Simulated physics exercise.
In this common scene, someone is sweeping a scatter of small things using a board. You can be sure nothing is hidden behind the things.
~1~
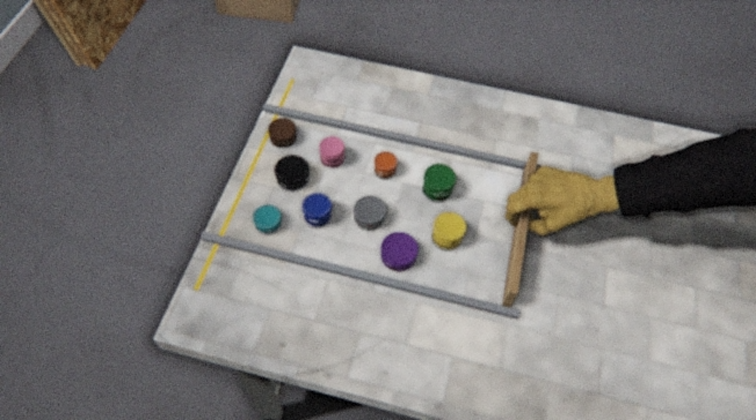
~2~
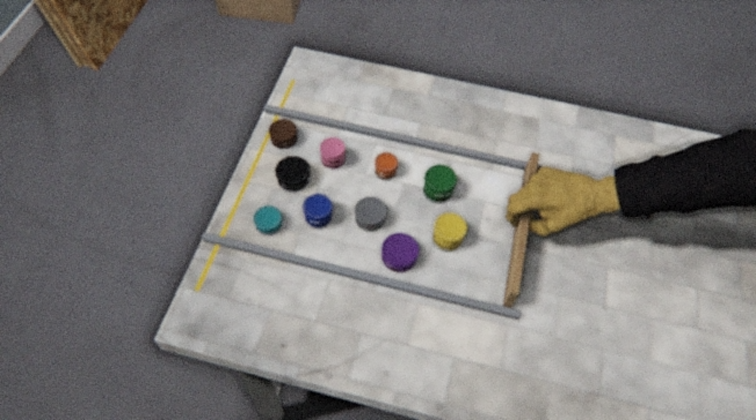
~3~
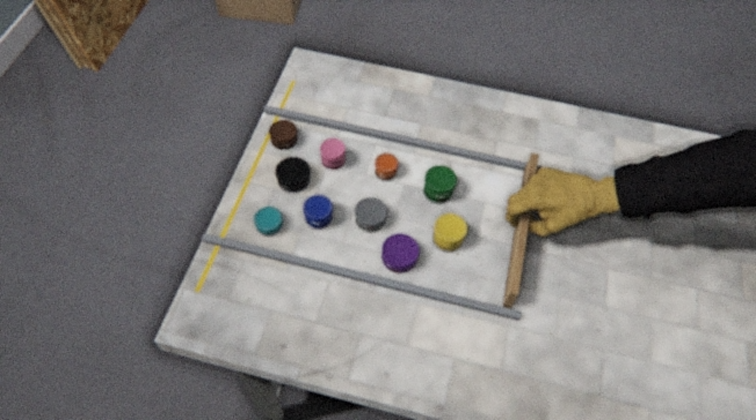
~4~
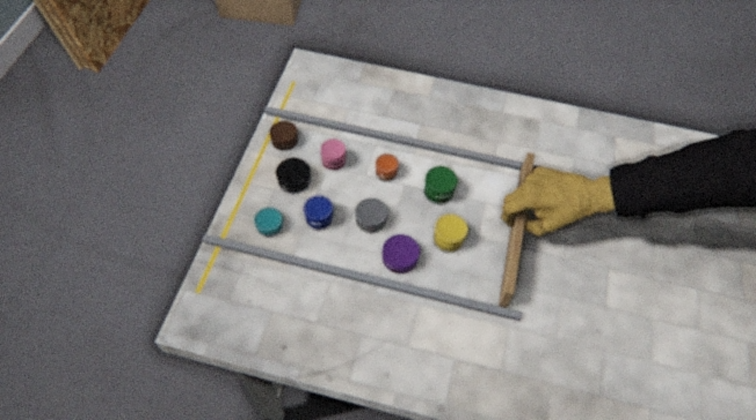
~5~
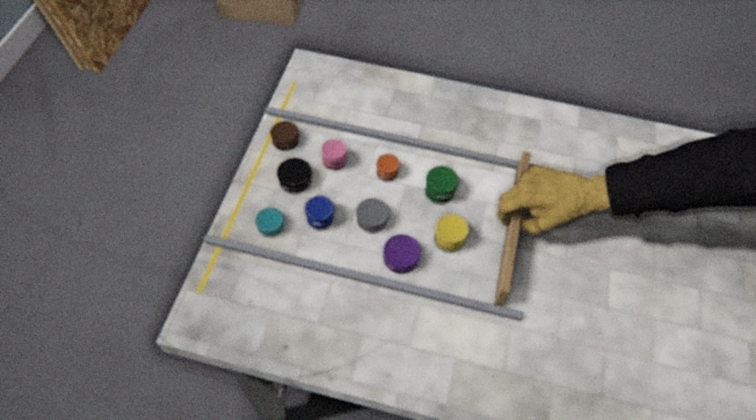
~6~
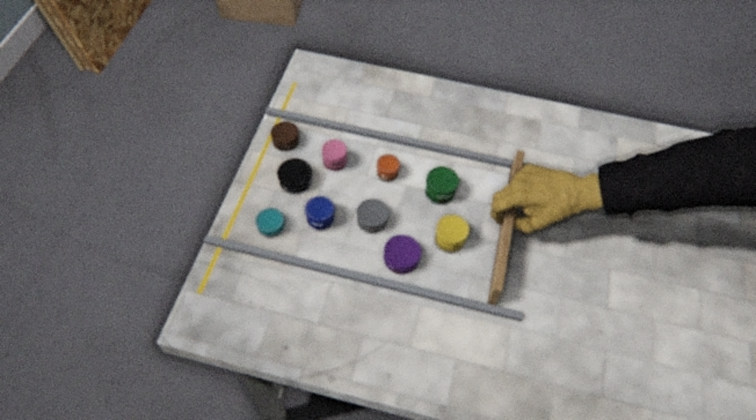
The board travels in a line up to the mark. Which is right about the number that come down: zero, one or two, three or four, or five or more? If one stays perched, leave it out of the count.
The right one is five or more.
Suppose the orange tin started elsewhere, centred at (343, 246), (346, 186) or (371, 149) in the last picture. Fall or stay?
Going through them in order, it ends up falling, it keeps its spot, and it keeps its spot.
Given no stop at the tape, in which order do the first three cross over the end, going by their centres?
Order, earliest first: Brown tub, black tin, turquoise tin.
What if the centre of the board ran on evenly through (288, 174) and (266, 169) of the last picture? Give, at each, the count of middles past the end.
1 and 6.
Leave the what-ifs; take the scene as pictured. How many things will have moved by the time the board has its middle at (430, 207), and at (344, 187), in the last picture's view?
Tally: First 3; then 9.
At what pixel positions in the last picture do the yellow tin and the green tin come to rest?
Going in order: First (230, 182), then (247, 144).
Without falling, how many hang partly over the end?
The total here is 4.
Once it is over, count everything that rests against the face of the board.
4.
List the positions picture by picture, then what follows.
Brown tub (283, 133); turquoise tin (268, 220); black tin (292, 173); board (521, 226); tape (250, 172), in the first picture.
Turquoise tin (268, 221); green tin (439, 184), in the second picture.
Black tin (293, 175); board (521, 227), in the third picture.
Brown tub (284, 136); yellow tin (450, 234), in the fourth picture.
Turquoise tin (270, 223); pink tub (334, 155), in the fifth picture.
Brown tub (285, 137); turquoise tin (271, 223); black tin (295, 176); board (507, 224); tape (253, 176), in the sixth picture.
A little later, none off yet; brown tub at rest near (285, 137); turquoise tin at rest near (271, 223); black tin at rest near (295, 176).
Next, none off yet; brown tub at rest near (285, 136); turquoise tin shifted a little near (261, 227); black tin shifted about its own width near (275, 159).
When it is over, the number that fall off is five or more; down, grey tin, blue pot, pink tub, black tin, turquoise tin and brown tub.
